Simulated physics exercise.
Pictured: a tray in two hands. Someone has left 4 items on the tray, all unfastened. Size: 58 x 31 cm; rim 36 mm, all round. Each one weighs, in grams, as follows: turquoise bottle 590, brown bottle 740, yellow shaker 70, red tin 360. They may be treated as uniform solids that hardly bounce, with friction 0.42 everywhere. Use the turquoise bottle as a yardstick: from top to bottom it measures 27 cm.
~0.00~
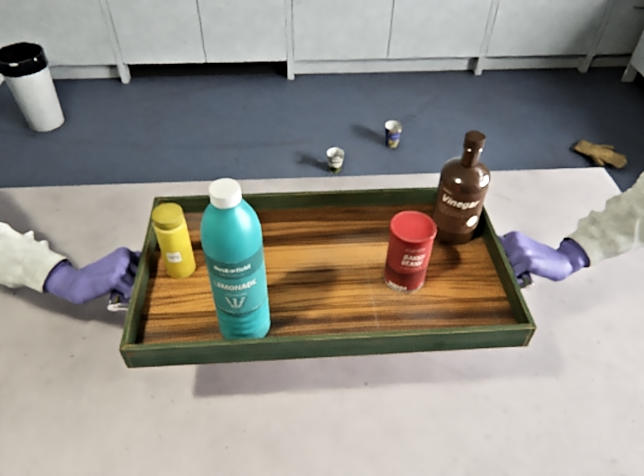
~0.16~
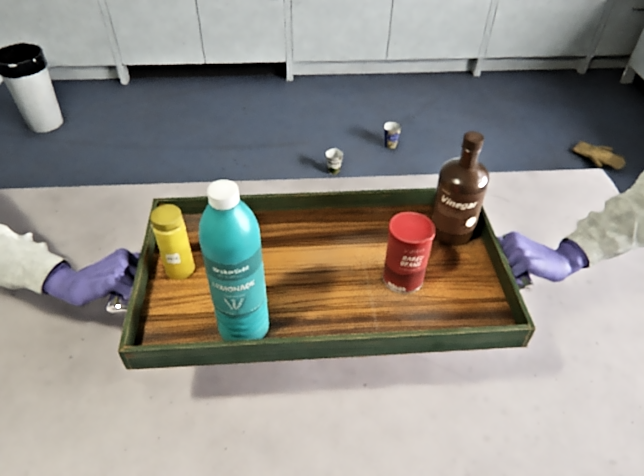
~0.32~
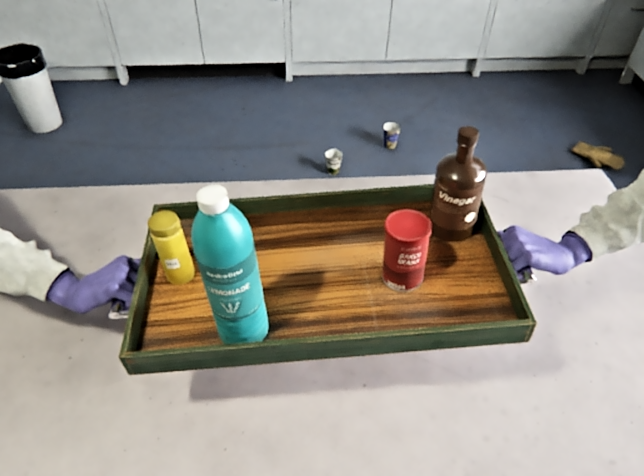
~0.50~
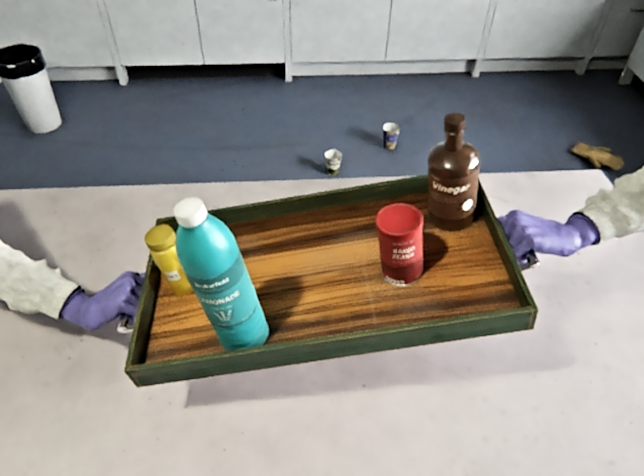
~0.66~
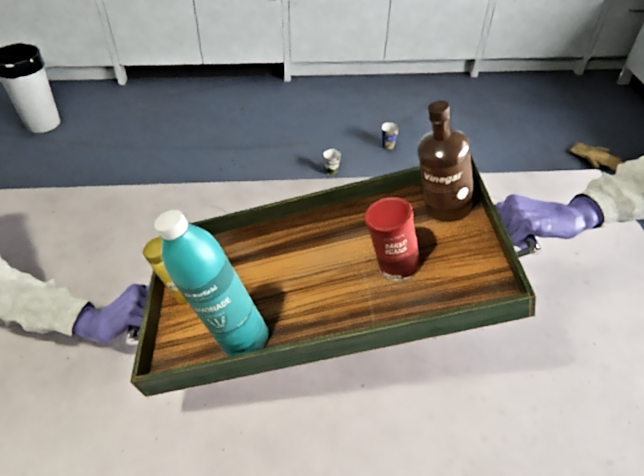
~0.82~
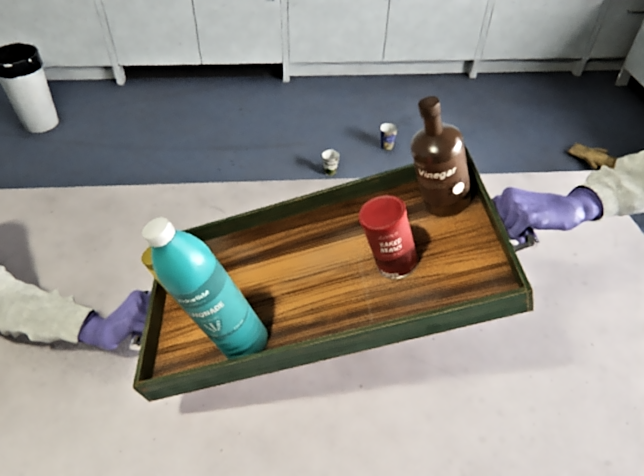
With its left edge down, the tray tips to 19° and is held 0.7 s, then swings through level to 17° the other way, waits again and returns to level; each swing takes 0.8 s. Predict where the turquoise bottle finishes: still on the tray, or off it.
Off the tray.
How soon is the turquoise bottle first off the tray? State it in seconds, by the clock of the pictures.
1.3 s or so.
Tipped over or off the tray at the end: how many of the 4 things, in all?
Count: 1.
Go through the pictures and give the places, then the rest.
In the first frame, tray level; turquoise bottle (236, 266); brown bottle (462, 187).
In the second frame, tray level; red tin (407, 254); brown bottle (461, 187).
In the third frame, tray at 3°, left edge down; yellow shaker (172, 249); red tin (405, 252).
In the fourth frame, tray at 10°, left edge down; brown bottle (453, 171); yellow shaker (172, 261).
In the fifth frame, tray at 16°, left edge down; red tin (394, 240); brown bottle (444, 160).
In the sixth frame, tray at 19°, left edge down; turquoise bottle (206, 292).
By 1.42 s, tray at 19°, left edge down; turquoise bottle now off the tray.
By 2.12 s, tray at 8°, right edge down.
By 3.42 s, tray at 12°, right edge down.
When it is over (4.4 s), off the tray, turquoise bottle; the other 3 within 5 cm of the start.
